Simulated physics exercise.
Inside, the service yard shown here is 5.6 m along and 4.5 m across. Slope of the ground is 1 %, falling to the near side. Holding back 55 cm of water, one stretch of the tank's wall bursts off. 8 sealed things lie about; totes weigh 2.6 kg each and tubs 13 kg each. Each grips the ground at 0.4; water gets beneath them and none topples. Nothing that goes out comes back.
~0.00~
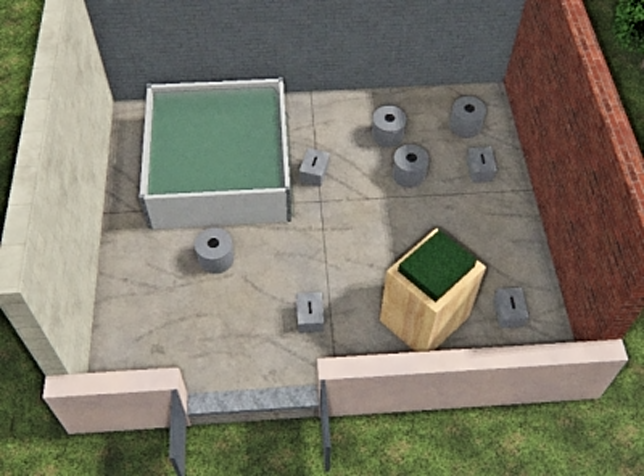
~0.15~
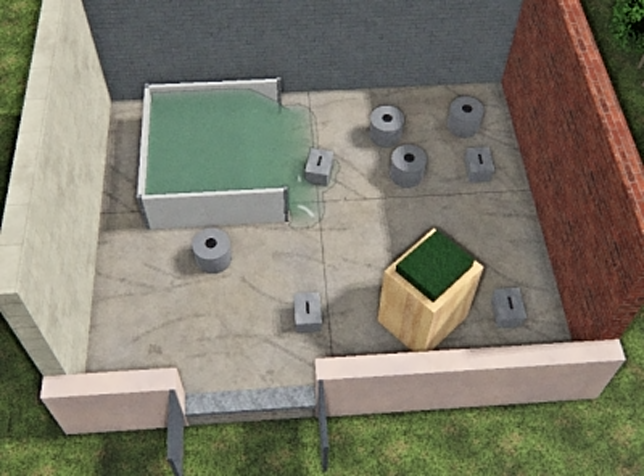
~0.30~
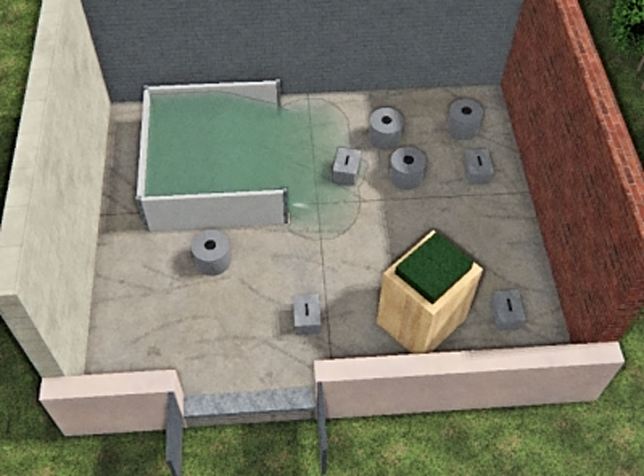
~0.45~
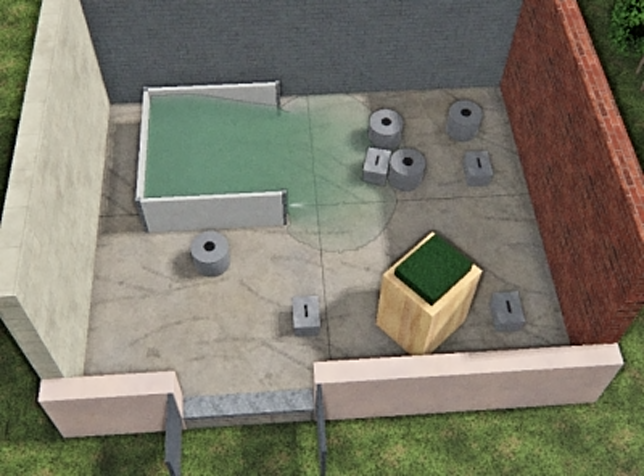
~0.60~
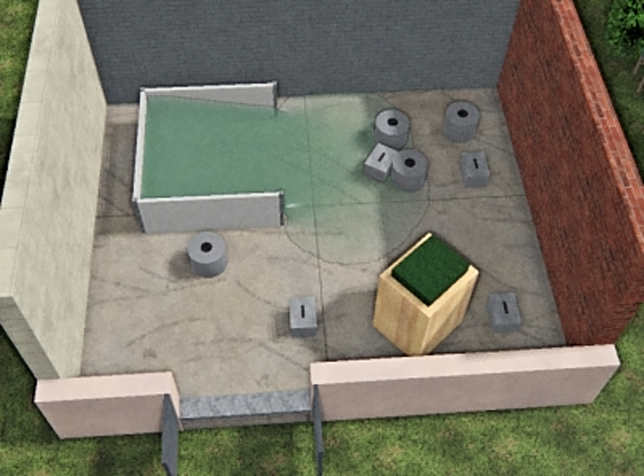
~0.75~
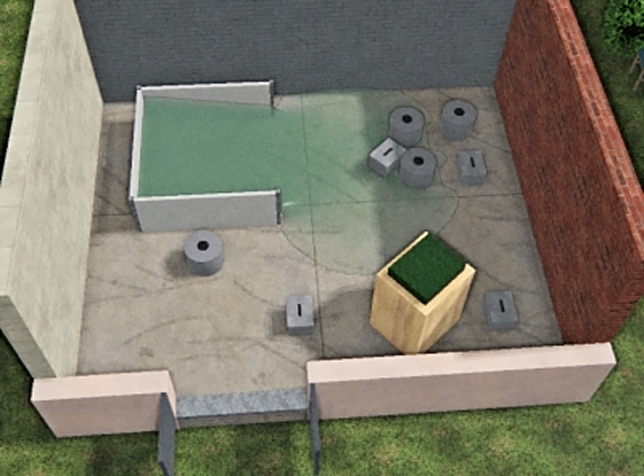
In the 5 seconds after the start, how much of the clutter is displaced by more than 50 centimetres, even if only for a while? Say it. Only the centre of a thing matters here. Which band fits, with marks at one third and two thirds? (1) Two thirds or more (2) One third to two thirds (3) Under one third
(1) Two thirds or more.
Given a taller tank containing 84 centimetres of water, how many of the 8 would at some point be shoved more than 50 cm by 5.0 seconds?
7.
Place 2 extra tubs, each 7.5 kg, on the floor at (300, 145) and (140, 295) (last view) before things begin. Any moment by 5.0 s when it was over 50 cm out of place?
Result, in sequence: Exceeded / not exceeded.
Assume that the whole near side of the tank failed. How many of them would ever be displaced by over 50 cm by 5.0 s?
So the tally would be 3.
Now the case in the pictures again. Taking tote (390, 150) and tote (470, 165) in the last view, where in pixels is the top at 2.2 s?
Estimated pixels: (485, 154) and (517, 158).
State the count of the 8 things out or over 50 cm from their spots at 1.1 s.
I make it 3 by then.
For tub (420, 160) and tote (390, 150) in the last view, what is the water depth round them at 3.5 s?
Some 18 cm at the first, some 14 cm at the second.
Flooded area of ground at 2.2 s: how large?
At that time the wet patch spans about 15 m2.
After 1.1 s 3 of 8 are over 50 cm from their spots; 1 afloat.
After 2.2 s 4 of 8 are over 50 cm from their spots; 5 afloat.
After 3.5 s 5 of 8 are over 50 cm from their spots; 6 afloat.
After 5.0 s 7 of 8 are over 50 cm from their spots, and 7 have been at some point; 6 afloat.
